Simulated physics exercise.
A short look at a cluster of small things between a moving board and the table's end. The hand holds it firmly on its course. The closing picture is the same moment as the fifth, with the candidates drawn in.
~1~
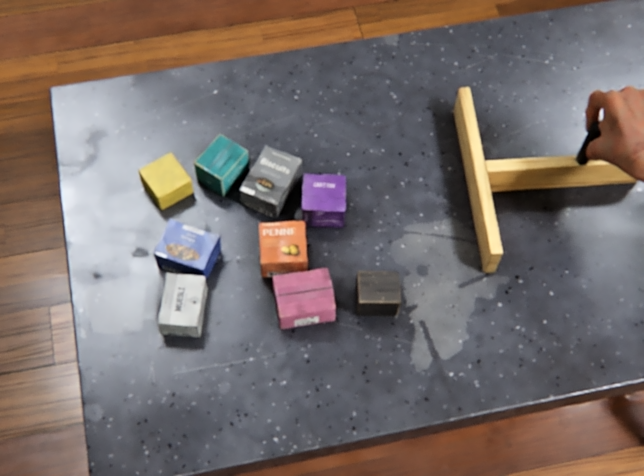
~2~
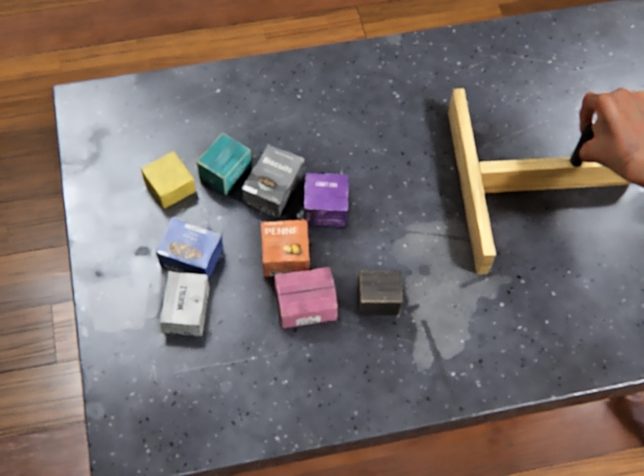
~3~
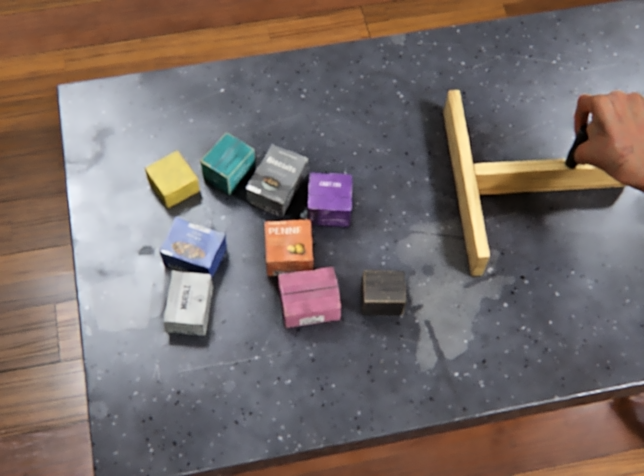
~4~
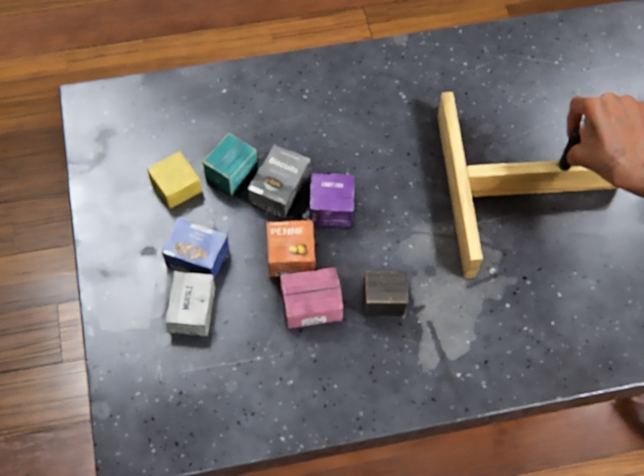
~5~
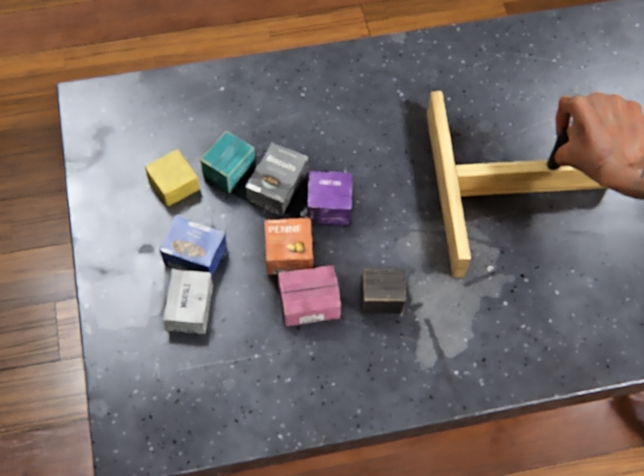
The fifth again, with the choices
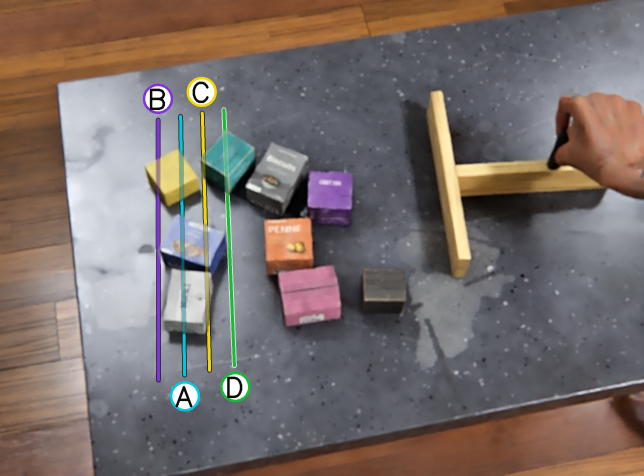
On a speckled grey tabletop, a hand sliding a T-shaped wooden board slightly left, with nine small coloured boxes sitting still.
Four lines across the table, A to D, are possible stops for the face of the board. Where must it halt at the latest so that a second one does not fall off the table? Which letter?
The farthest such stop is B.
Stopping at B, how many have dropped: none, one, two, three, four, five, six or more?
The count is none.
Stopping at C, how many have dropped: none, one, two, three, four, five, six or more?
By then, none.
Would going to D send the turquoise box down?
No.
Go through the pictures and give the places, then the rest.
In the first frame, board (480, 166); blue box (188, 251); turquoise box (222, 165).
In the second frame, board (474, 168); orange box (285, 248).
In the third frame, board (469, 169); white packet (189, 304).
In the fourth frame, board (461, 172); yellow block (174, 180).
In the fifth frame, board (450, 171); grey box (278, 179); blue box (193, 247); turquoise box (229, 162).
On the marked copy, A at (182, 237); B at (158, 241); C at (206, 233); D at (229, 229).
Taking B. A third of the way, board (348, 188); black block (346, 310); pink box (293, 301).
Two thirds of the way, board (243, 206); white packet (165, 303); blue box (164, 252).
When it is over, board (159, 220); white packet (77, 318); blue box (81, 266); none fallen.
As for the rest, A is within the limit but short; C is within the limit but short; D is within the limit but short.
